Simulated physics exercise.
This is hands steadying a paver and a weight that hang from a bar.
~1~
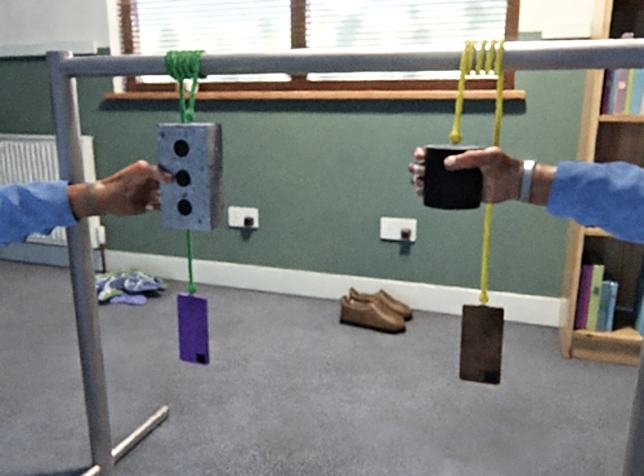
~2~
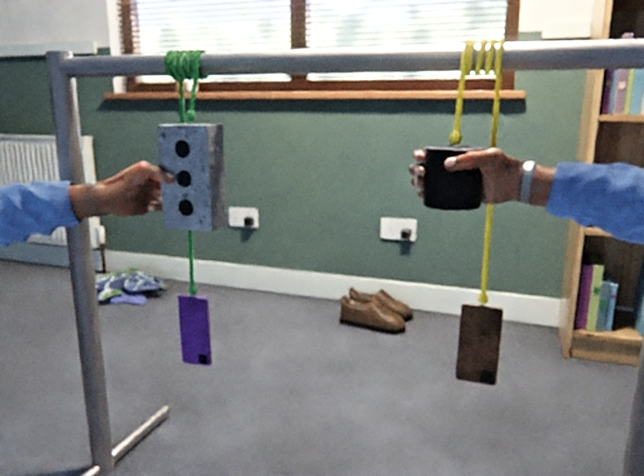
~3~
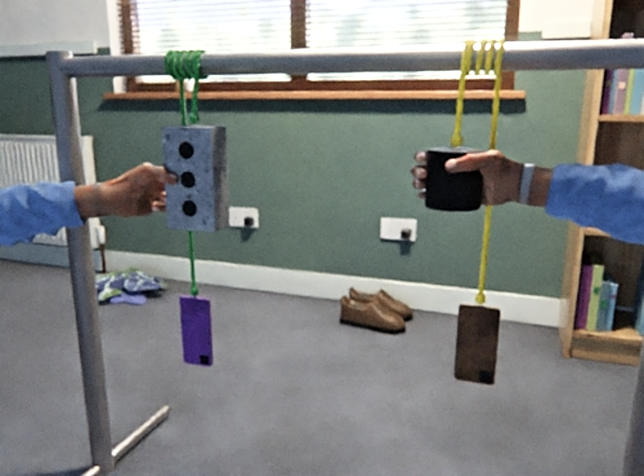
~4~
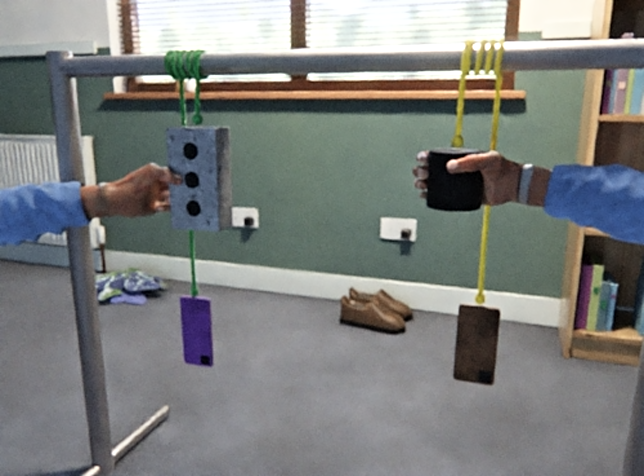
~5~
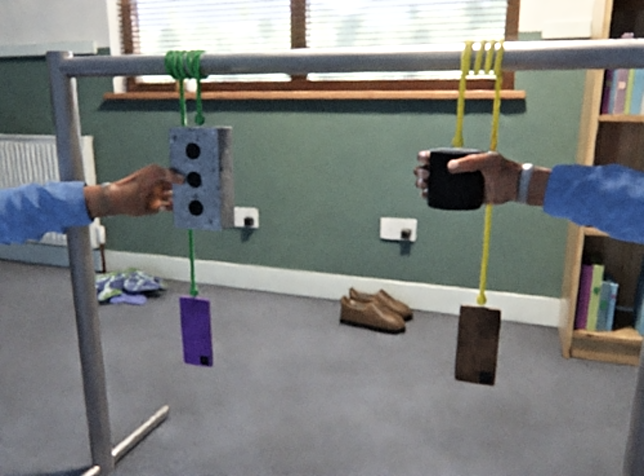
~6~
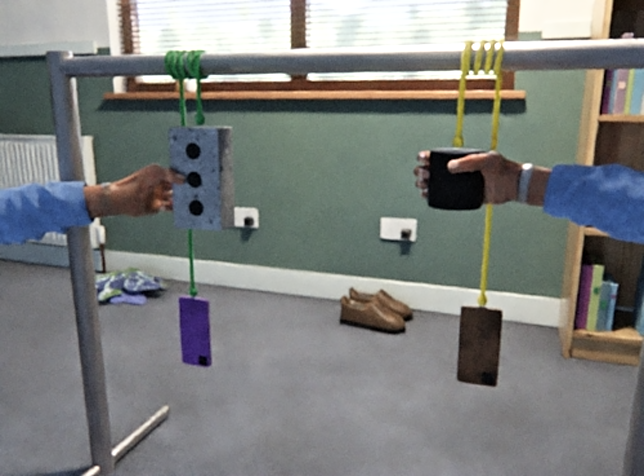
We see two hands holding a grey block with dark round holes and a black object, beside phones hanging on green and yellow cords from a metal rail. The block shifts slightly right, while the phones sway slightly.
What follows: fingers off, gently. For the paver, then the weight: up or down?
In the end the paver keeps its height, the weight stays hanging.
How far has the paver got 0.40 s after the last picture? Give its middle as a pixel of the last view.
Close to (202, 144).
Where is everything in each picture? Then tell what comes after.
In the first frame, paver (192, 177); weight (453, 177); left phone (193, 329); right phone (482, 344).
In the second frame, paver (193, 177); weight (453, 177).
In the third frame, paver (196, 178); weight (454, 178).
In the fourth frame, paver (200, 178); weight (455, 179).
In the fifth frame, paver (202, 178); weight (456, 179).
In the sixth frame, paver (203, 178); weight (456, 179); left cord wound several times round the rail; right cord wound several times round the rail.
Then, 0.40 s on from there, paver off the floor near (201, 144); weight off the floor near (460, 147).
Then, 0.90 s on from there, paver off the floor near (201, 164); weight off the floor near (457, 162).
In the end, paver off the floor near (200, 163); weight off the floor near (458, 166). The paver stays hanging and the weight is held.
